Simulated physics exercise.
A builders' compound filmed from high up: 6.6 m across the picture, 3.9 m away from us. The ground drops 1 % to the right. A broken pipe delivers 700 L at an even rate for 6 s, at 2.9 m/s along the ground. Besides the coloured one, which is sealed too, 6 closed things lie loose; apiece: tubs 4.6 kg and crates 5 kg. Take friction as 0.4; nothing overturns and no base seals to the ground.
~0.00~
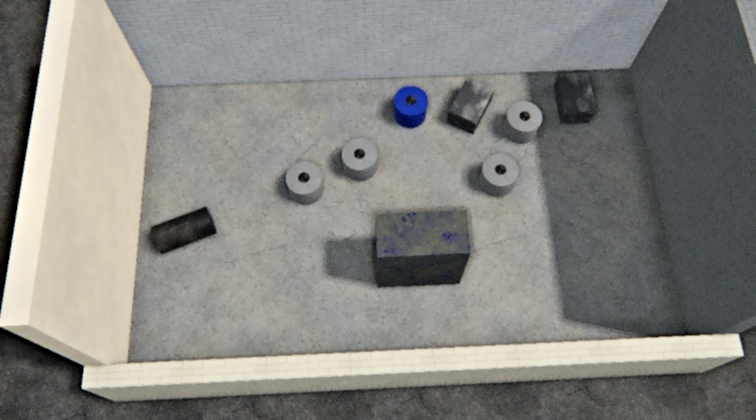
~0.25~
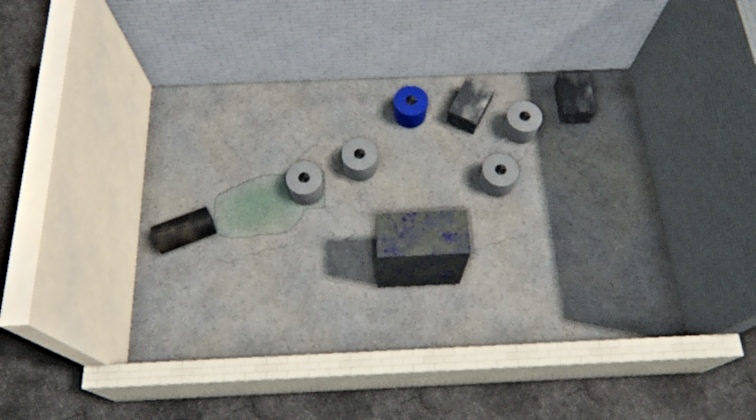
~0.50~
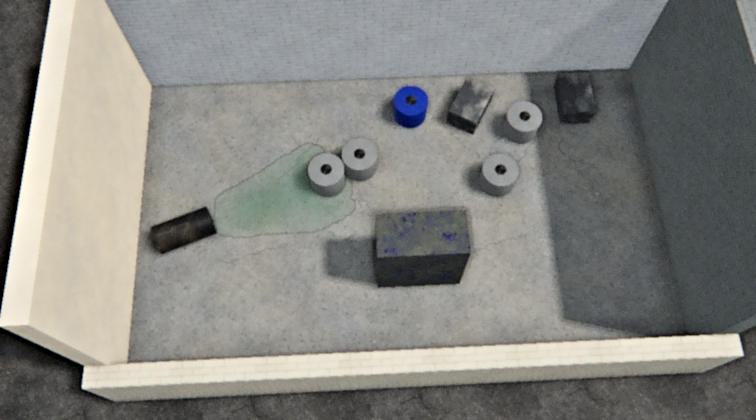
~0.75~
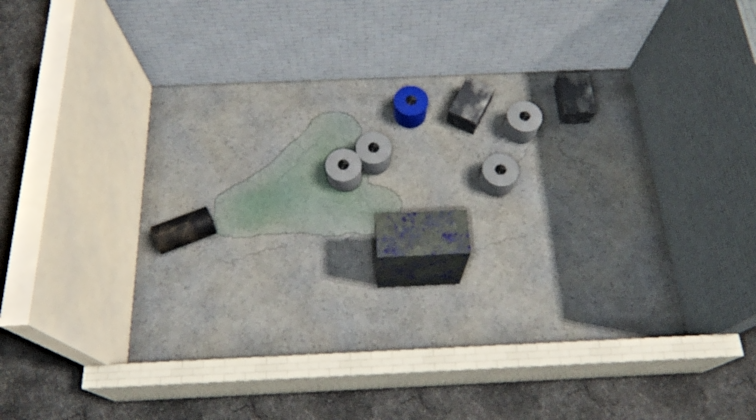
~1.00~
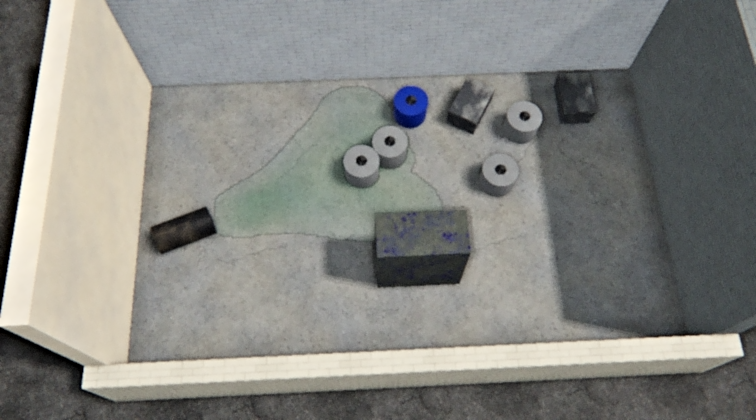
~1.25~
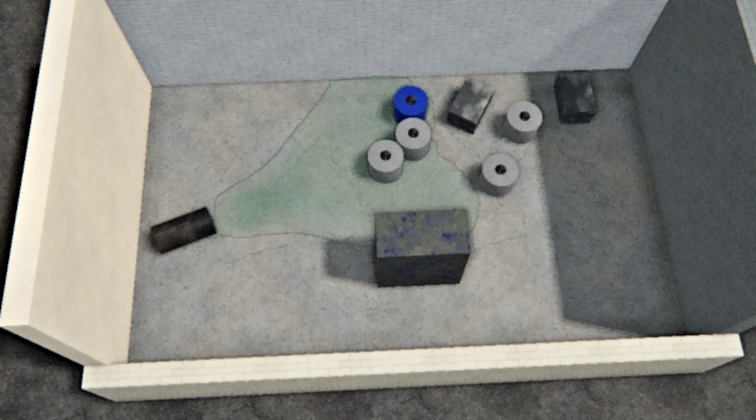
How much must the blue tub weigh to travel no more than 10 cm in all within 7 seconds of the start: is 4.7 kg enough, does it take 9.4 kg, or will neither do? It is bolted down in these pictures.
For it, neither weight holds it.
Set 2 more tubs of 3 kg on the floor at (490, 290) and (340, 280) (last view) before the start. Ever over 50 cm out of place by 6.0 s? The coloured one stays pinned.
In that order: Less, under.
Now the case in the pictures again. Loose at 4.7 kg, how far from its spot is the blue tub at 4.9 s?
Roughly 250 cm.
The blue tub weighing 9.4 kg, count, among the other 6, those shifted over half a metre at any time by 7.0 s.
I count 6.
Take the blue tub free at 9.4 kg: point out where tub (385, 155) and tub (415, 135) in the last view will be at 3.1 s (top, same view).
Near (595, 175) and (562, 132).
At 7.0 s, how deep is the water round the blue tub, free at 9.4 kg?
Roughly 11 cm.
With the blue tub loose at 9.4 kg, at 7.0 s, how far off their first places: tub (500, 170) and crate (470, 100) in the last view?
In turn: 250 cm, 150 cm.
After 1.8 s the blue tub would be 56 cm from its start with 4.7 kg and 37 cm from its start with 9.4 kg; 4 cm of water round it then.
After 3.1 s the blue tub would be 180 cm from its start with 4.7 kg and 167 cm from its start with 9.4 kg; 7 cm of water round it then.
After 4.9 s the blue tub would be 239 cm from its start with 4.7 kg and 209 cm from its start with 9.4 kg; 9 cm of water round it then.
After 7.0 s the blue tub would be 255 cm from its start with 4.7 kg and 208 cm from its start with 9.4 kg; 11 cm of water round it then.
